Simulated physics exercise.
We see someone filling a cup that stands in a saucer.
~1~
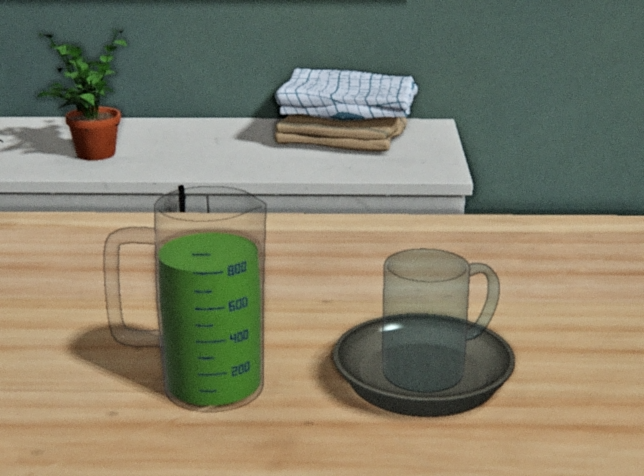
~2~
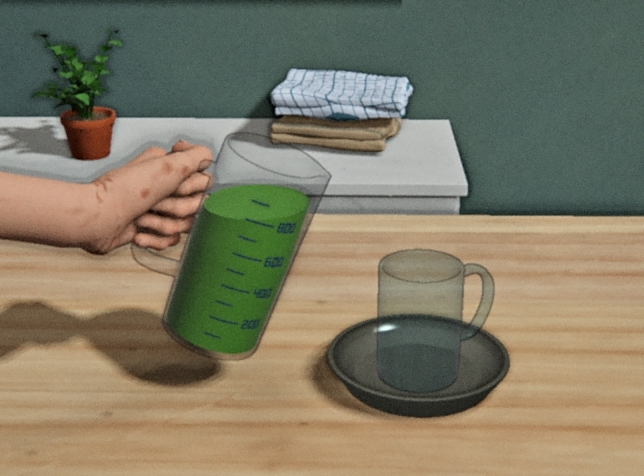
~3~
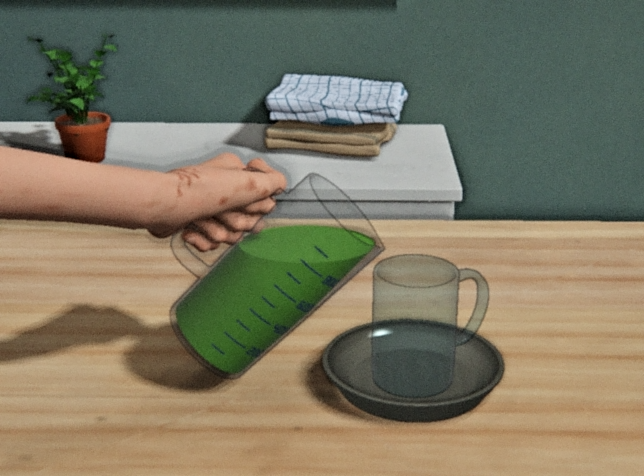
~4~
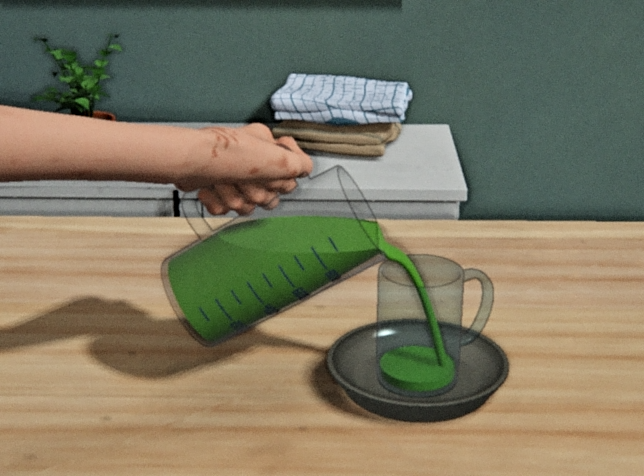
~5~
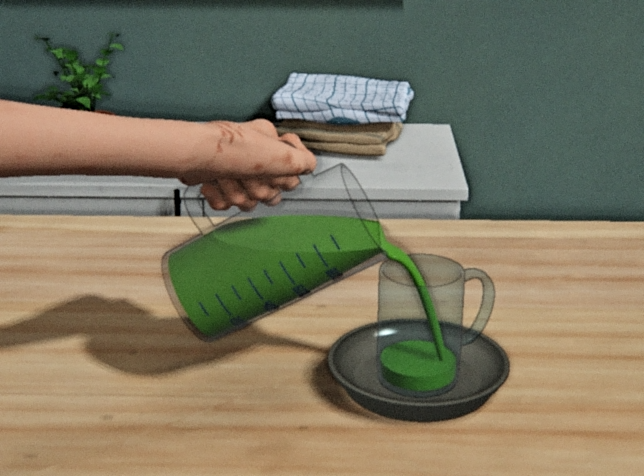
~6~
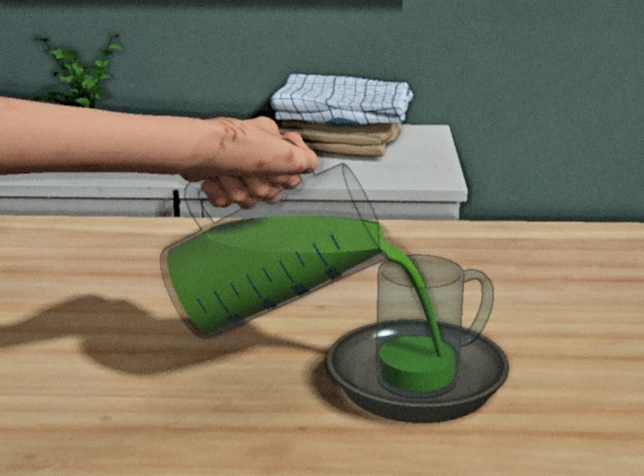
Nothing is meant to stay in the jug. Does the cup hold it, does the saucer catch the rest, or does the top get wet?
In the end it overflows cup and saucer.
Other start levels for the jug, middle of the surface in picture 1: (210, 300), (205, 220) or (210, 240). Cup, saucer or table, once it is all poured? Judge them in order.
One after the other: Into the saucer, past the saucer, over both.
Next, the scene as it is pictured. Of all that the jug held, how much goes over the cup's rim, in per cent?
Roughly 50 per cent.
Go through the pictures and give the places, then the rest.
In the first picture, nothing is moving yet; jug (210, 294) about three quarters full; cup (425, 317) empty; saucer (429, 404) dry.
In the second picture, the jug is picked up; jug about three quarters full, surface at (257, 203); cup (420, 317) empty.
In the third picture, the jug leans over the cup; jug (276, 275) tipped 45° with all of its load; cup (414, 322) empty.
In the fourth picture, the green juice is flowing; jug (277, 255) tipped 60° with nearly all of its load; cup nearly empty, surface at (417, 364).
In the fifth picture, the green juice is flowing; jug (278, 251) tipped 60° with nearly all of its load; cup (420, 322) nearly empty.
In the sixth picture, the green juice is flowing; jug (277, 250) tipped 60° with nearly all of its load; cup about a quarter full, surface at (418, 355); saucer (422, 410) dry.
Next, the cup is full to the brim; the saucer is dry.
After that, the cup is full to the brim; the saucer is nearly full.
Finally, the cup is full to the brim; the saucer is full and running over.
